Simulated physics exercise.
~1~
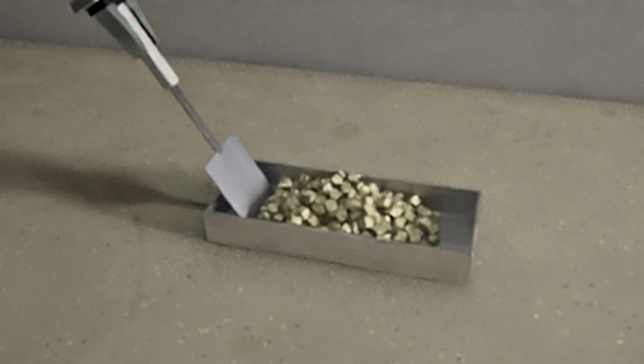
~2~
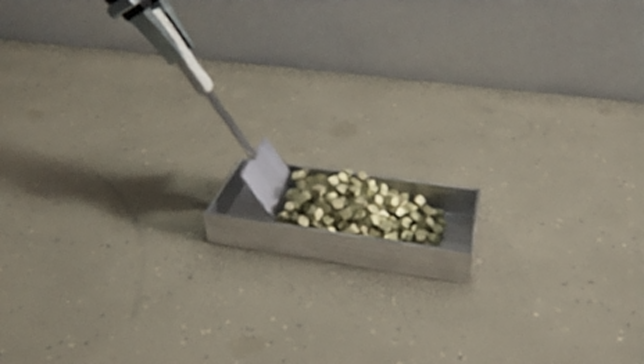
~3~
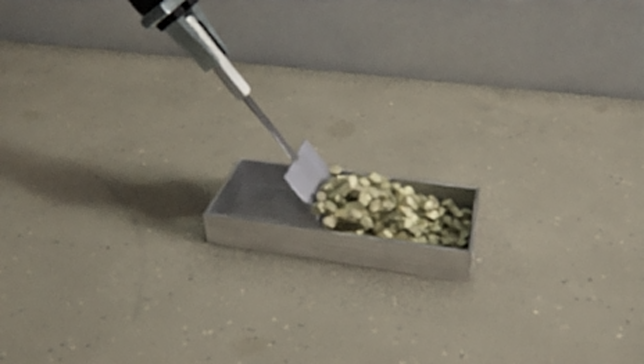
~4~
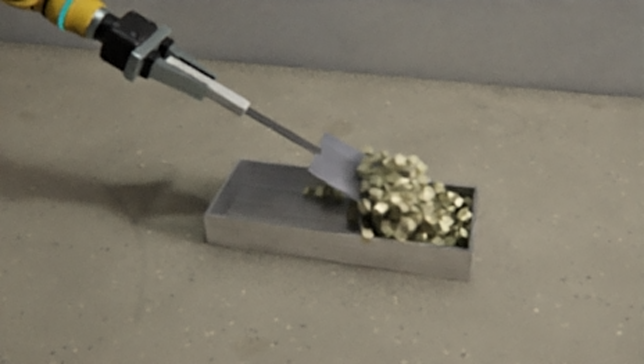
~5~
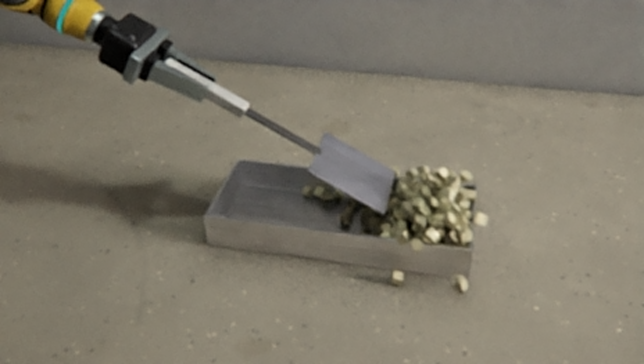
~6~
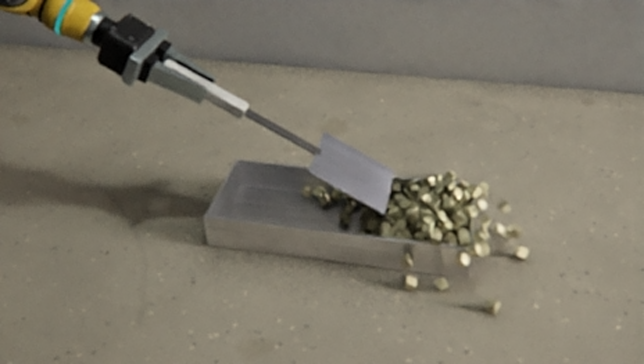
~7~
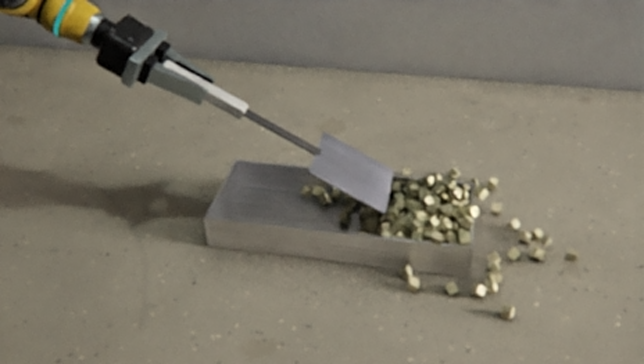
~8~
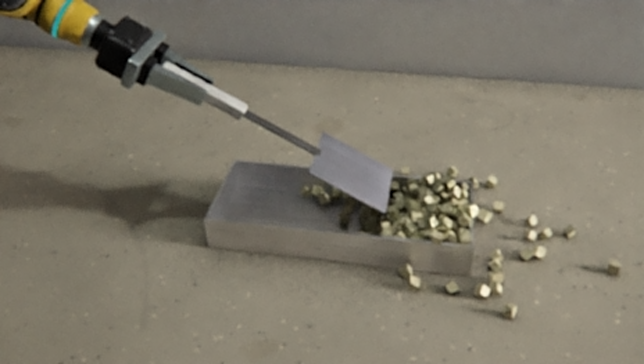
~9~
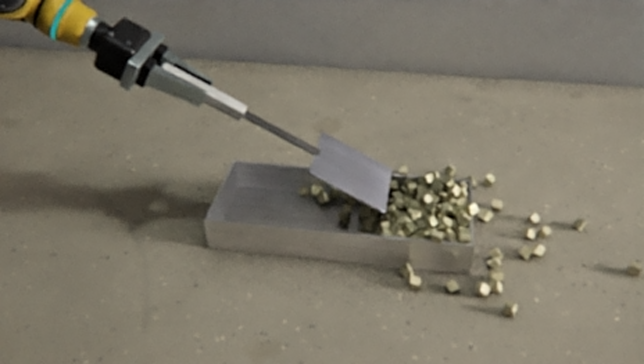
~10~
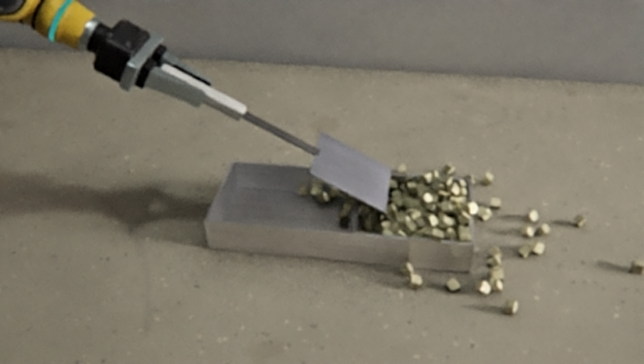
A flat grey spatula, gripped by a robot arm reaching in from the upper left, dips into the left end of a long grey tray heaped with pale yellow-green dice. The tray rests on a speckled beige-brown surface before a grey wall, seen from above at an angle. The blade sweeps right, bunching the dice towards the far end and leaving bare metal behind. It then tilts flatter and lifts, and the tall pile topples over the right end and front edge. Several pieces tumble and scatter rightward. The spatula stays over the tray, where most dice remain heaped.
